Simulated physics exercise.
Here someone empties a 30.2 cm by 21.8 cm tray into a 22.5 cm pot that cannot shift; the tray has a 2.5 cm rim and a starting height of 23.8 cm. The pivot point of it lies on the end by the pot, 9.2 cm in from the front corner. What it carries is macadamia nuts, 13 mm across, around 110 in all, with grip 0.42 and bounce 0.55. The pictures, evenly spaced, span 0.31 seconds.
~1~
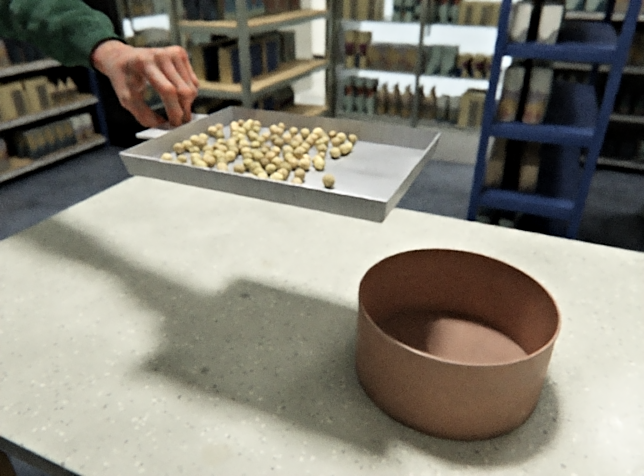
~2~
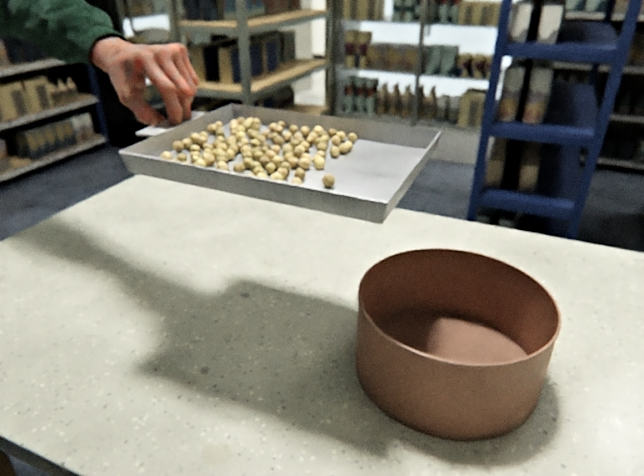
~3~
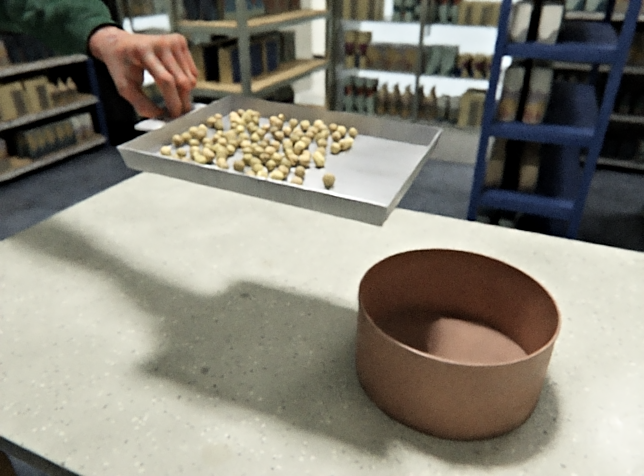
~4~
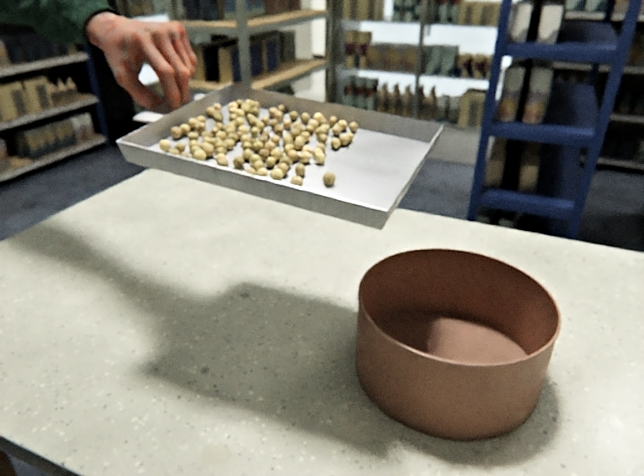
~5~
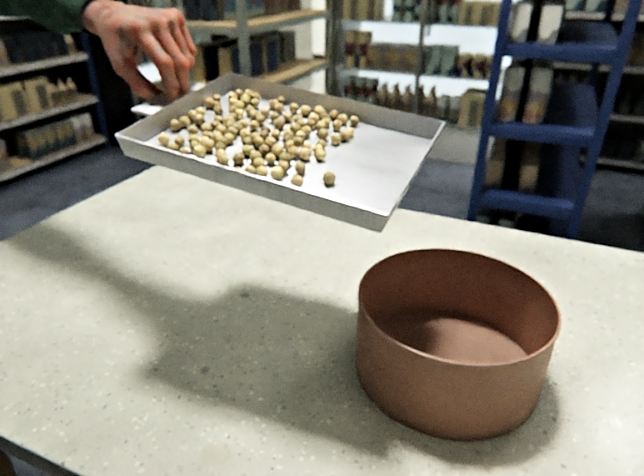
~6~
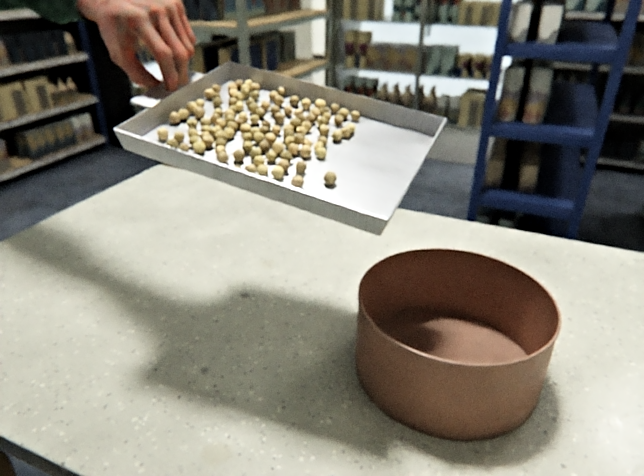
A hand in a green sleeve holds a shallow grey tray of small, round, pale tan nuts at upper left, above a speckled off-white tabletop, and slowly raises its left end so the tray slopes gently down rightward. An empty, round reddish-brown pot stands at right, while the nuts barely shift. The steady view looks slightly down across a room of filled shelves and a blue rack.
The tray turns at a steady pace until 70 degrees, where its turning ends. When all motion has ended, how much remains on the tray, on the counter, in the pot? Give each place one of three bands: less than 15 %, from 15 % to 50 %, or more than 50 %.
Tray - more than 50 %; counter - less than 15 %; pot - less than 15 %.
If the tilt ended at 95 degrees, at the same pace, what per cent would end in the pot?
Near 35 %, then.
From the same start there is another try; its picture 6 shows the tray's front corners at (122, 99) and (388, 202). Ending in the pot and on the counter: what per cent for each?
In the pot: 10 per cent; on the counter: 0 per cent.
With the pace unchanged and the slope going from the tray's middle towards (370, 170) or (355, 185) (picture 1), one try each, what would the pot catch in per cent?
About 0 per cent on the first try and 5 per cent on the second.
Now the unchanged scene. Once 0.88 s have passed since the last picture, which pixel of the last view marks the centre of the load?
Close to pixel (325, 174).
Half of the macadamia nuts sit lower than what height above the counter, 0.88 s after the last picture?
The halfway mark is near 26 cm.
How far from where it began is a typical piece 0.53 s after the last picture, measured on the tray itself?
By then it sits near 12 cm from where it began.
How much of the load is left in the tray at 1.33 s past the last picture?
Estimate: Near 95 in a hundred.
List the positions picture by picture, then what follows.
Tray tilt 0 degrees, front corners at (125, 152) and (383, 198); middle of the pieces at (266, 149); pot at (456, 296), in the first picture.
Tray tilt 1 degrees, front corners at (125, 151) and (383, 199); middle of the pieces at (266, 148), in the second picture.
Tray tilt 3 degrees, front corners at (124, 146) and (384, 202), lowest corner right front; middle of the pieces at (266, 143), in the third picture.
Tray tilt 6 degrees, front corners at (123, 140) and (384, 207), lowest corner right front; middle of the pieces at (266, 137), in the fourth picture.
Tray tilt 9 degrees, front corners at (121, 134) and (384, 211), lowest corner right front; middle of the pieces at (266, 130), in the fifth picture.
Tray tilt 13 degrees, front corners at (120, 128) and (384, 215), lowest corner right front; middle of the pieces at (266, 125); pot at (456, 296), in the sixth picture.
Then, 0.53 s after the last picture, tilt 40 degrees; the tray holds 100 %, the pot 0 %.
Then, 0.88 s after the last picture, tilt 58 degrees; the tray holds 100 %, the pot 0 %.
Then, 1.33 s after the last picture, tilt 70 degrees; the tray holds 95 %, the pot 0 %.
In the end, tray 95 %, counter 5 %, pot 0 %.
